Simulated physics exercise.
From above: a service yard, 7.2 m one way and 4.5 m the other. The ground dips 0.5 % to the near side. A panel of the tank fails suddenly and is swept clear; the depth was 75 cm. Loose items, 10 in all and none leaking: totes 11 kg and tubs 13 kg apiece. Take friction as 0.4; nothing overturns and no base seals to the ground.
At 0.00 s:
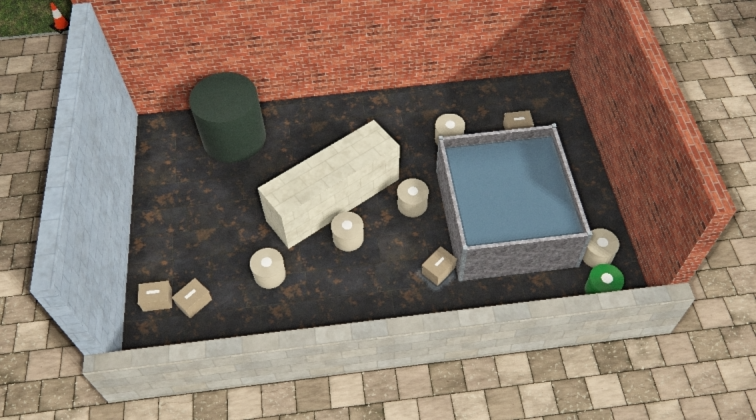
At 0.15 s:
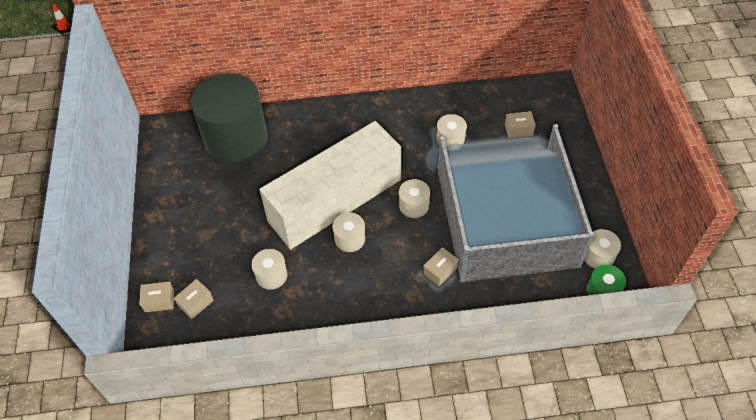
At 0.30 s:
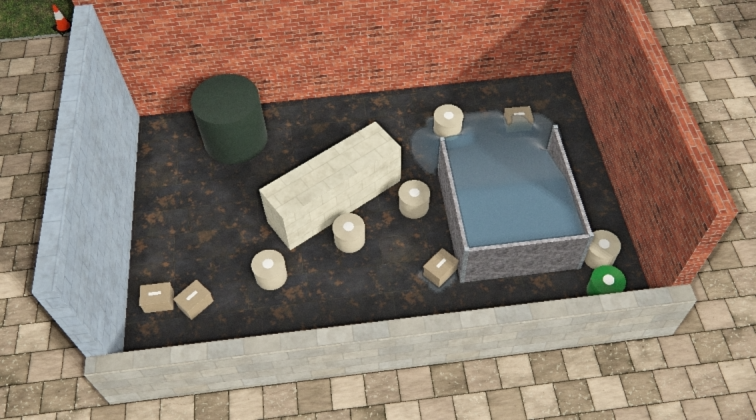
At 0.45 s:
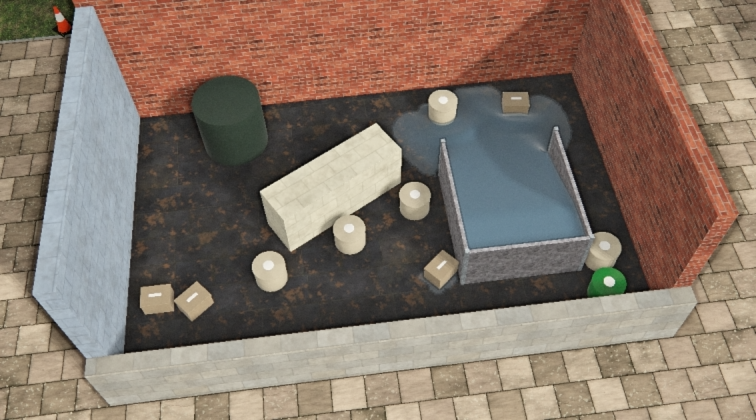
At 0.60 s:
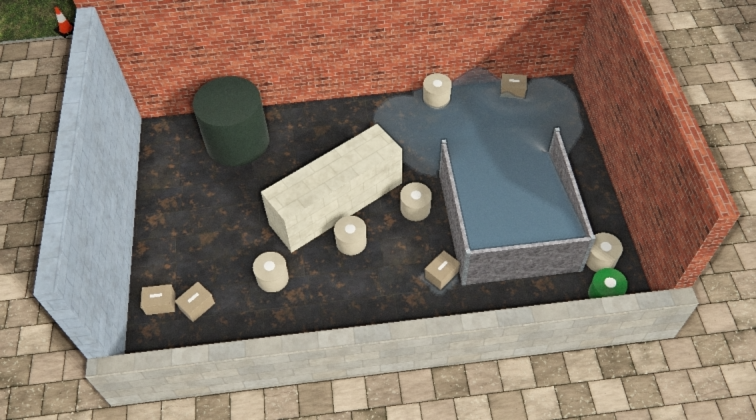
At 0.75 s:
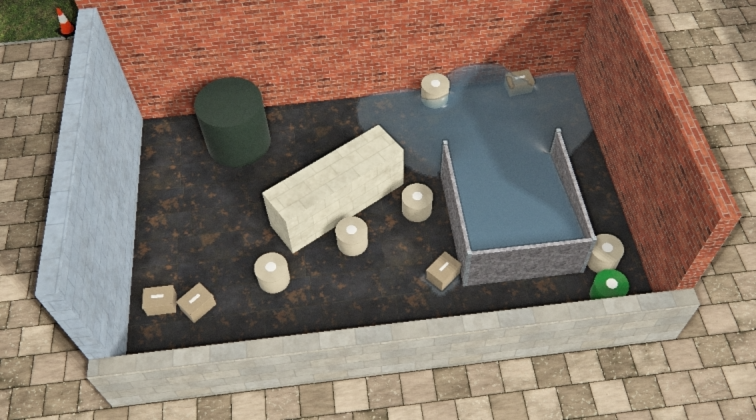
Water pours from a square stone-walled tank in a brick-walled yard as the tank's far side opens, and it spreads over the dark ground behind. It pushes a pale tub and a small box toward the back brick wall, then widens into a broad pool around them, while the green tub stays in place.
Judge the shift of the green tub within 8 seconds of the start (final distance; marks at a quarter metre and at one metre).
Green tub travels far.
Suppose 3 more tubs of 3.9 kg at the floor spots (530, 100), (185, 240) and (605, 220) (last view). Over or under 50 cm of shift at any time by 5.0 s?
In that order: Over, over, past it.
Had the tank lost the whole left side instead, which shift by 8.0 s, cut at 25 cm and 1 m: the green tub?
In that case the green tub is nudged along.
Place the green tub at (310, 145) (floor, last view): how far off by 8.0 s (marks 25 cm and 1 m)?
It travels far.
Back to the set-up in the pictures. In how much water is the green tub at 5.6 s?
About 5 cm.
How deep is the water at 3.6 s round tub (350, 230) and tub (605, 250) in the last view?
About 0 and 34 cm.
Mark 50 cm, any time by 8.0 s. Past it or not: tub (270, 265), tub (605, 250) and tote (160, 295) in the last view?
In turn: Past it, more, over.
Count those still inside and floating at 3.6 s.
2 of them.
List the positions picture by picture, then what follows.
The green tub at (607, 278) rests on the ground; 3.0 m2 under water; 0 of 10 have shifted, in the first picture.
The green tub at (609, 279), on the bottom; 3.9 m2 under water; 0 of 10 have shifted, in the second picture.
The green tub at (609, 280) rests on the ground; 4.9 m2 under water; 2 of 10 have shifted, in the third picture.
The green tub at (609, 282), on the bottom; water covers 6.4 m2; 2 of 10 have shifted, in the fourth picture.
The green tub at (610, 283), on the bottom; water covers 7.7 m2; 2 of 10 have shifted, in the fifth picture.
The green tub at (612, 284), on the bottom; 8.7 m2 under water; 2 of 10 have shifted, in the sixth picture.
After 1.6 s the green tub is near (612, 284), 0.0 m from its start, aground; 2 afloat.
After 3.6 s the green tub is near (571, 287), 0.6 m from its start, aground; 2 afloat.
After 5.6 s the green tub is near (318, 313), 3.9 m from its start, aground; 4 afloat.
After 8.0 s the green tub is near (323, 237), 3.9 m from its start, afloat; 5 afloat.
